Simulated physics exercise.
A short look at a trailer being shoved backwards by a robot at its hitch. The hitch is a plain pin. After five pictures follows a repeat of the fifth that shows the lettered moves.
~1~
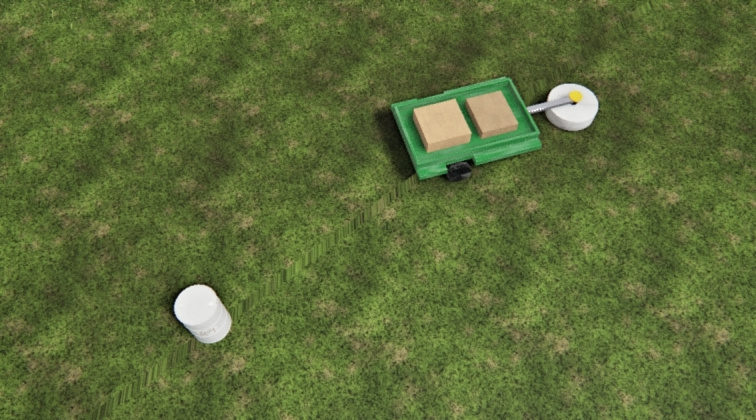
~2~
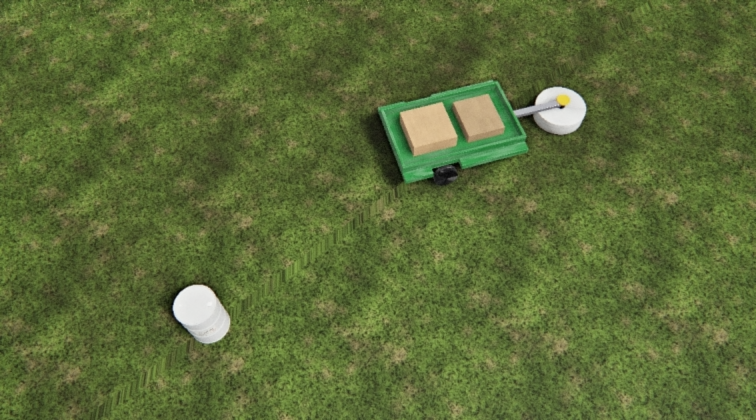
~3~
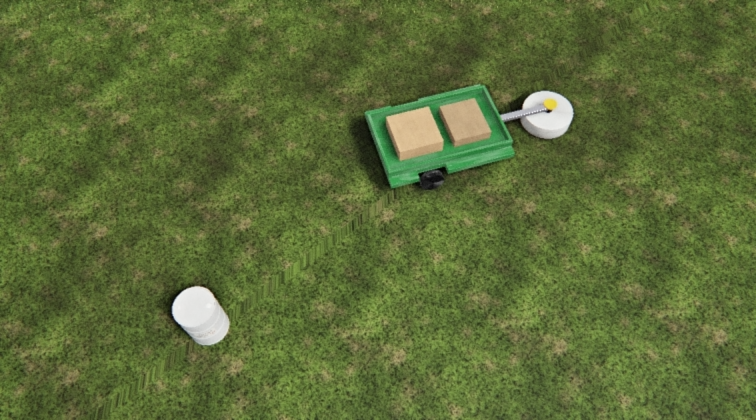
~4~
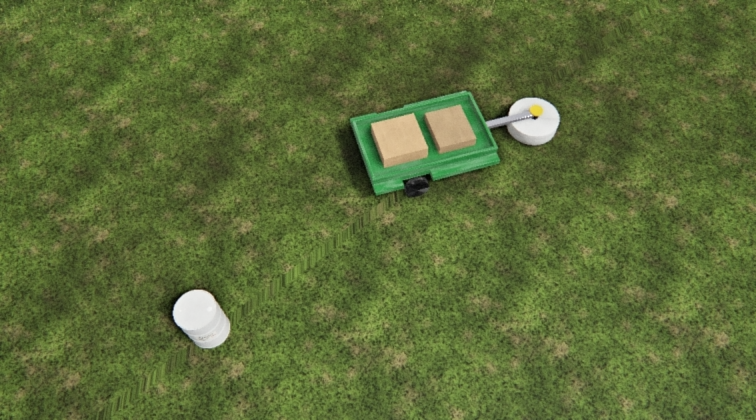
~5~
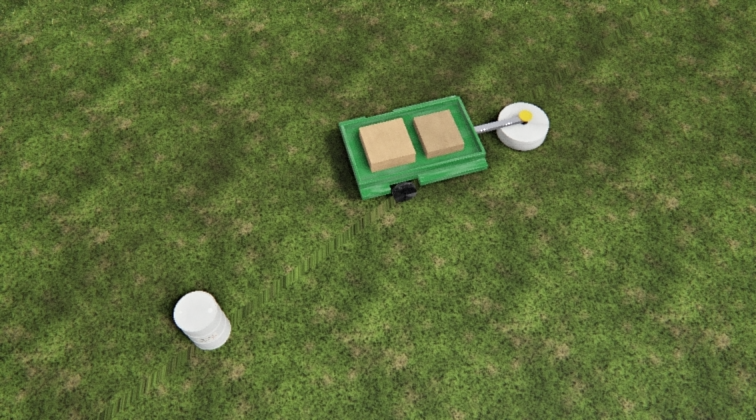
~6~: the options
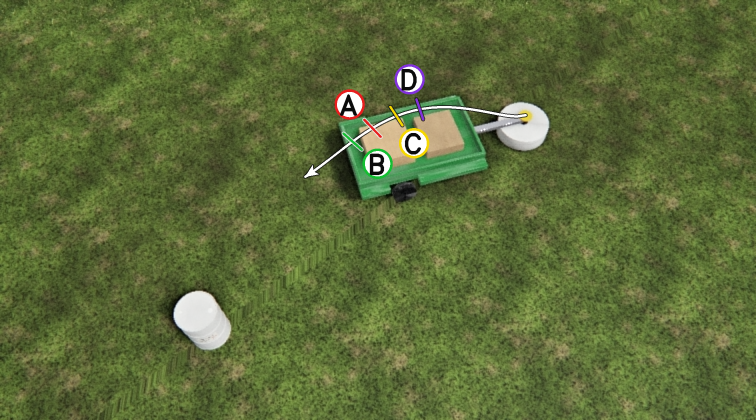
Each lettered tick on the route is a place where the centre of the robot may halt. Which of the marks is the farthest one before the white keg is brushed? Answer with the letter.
Stop at B.
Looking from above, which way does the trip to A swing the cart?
Anticlockwise.
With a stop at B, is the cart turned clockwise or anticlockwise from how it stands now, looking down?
Anticlockwise.
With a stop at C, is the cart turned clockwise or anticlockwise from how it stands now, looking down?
For that mark, anticlockwise.
On the marked copy, A at (372, 128); B at (353, 142); C at (396, 116); D at (420, 109); the route from (526, 115) via (405, 113) to (305, 177).
With B. Early on, robot (459, 117), cart (356, 157).
Further on, robot (399, 124), cart (306, 183).
At the end, robot (353, 150), cart (258, 219); nothing has been touched.
As for the rest, A is safe but short; C is safe but short; D is safe but short.
